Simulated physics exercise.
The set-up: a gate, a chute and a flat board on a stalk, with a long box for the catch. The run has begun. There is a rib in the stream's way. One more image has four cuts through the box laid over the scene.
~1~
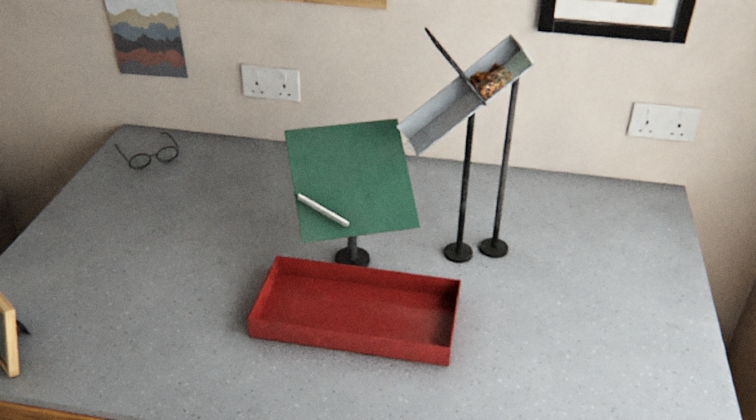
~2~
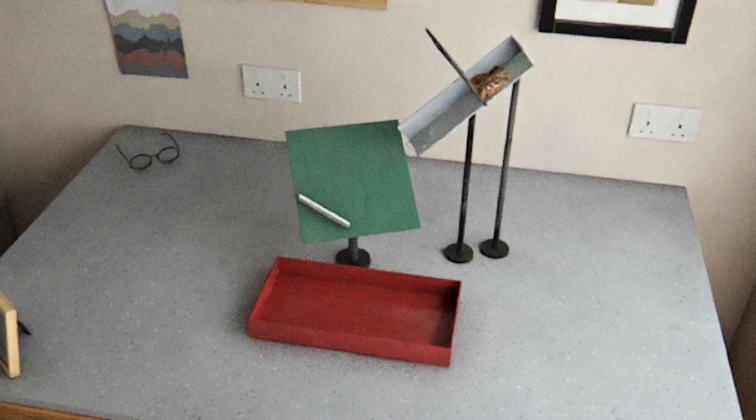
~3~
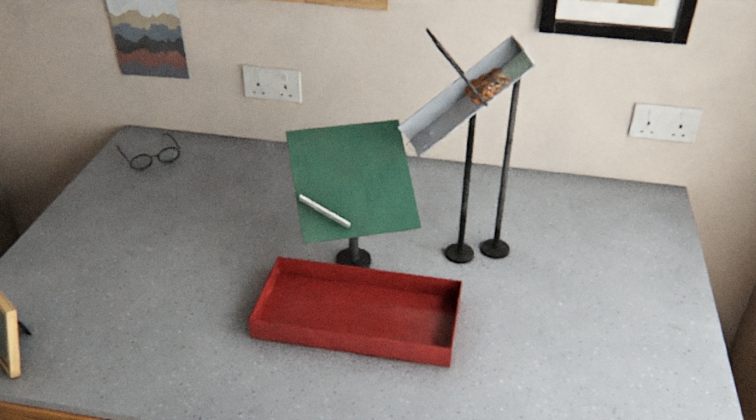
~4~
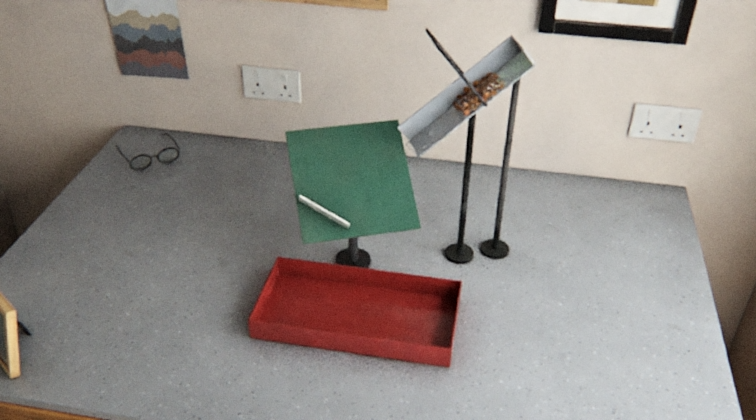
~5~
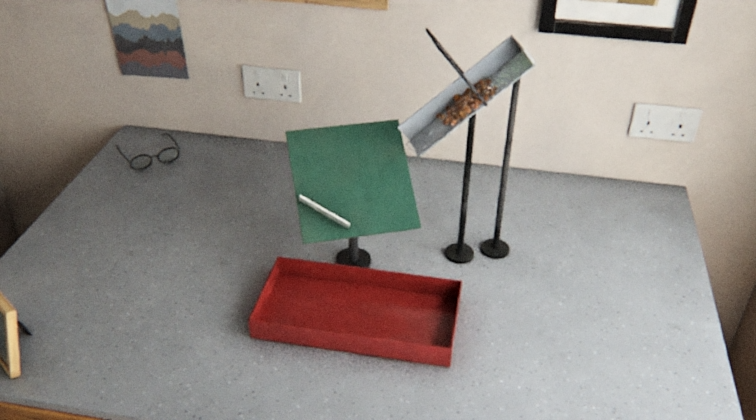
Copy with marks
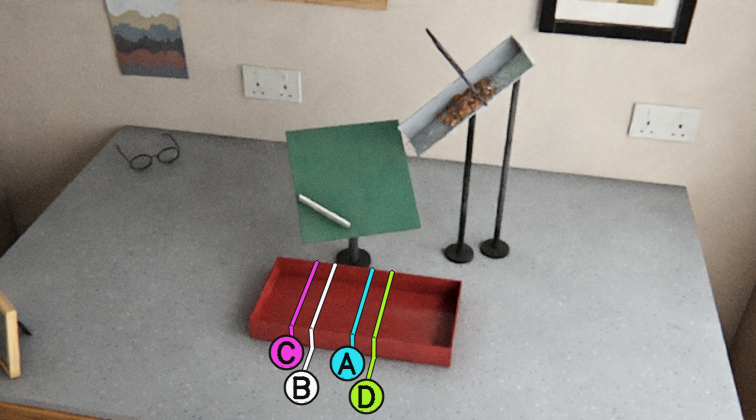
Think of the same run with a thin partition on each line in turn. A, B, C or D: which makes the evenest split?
Line A.
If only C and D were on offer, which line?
Here it is line D.
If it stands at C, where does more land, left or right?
The right side.
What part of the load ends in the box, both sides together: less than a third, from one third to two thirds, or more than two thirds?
About that: More than two thirds.
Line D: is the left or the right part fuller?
More lands on the left.
On the marked copy, line A crosses the front rim at (352, 335); line B crosses the front rim at (311, 329); line C crosses the front rim at (291, 326); line D crosses the front rim at (374, 338).
For line A, of what is caught, roughly a third on the left of the divider, roughly two thirds on the right.
For line B, of what is caught, just a few on the left of the divider, almost all on the right.
For line C, of what is caught, not one piece on the left of the divider, every piece on the right.
For line D, of what is caught, the larger part on the left of the divider, about a tenth on the right.
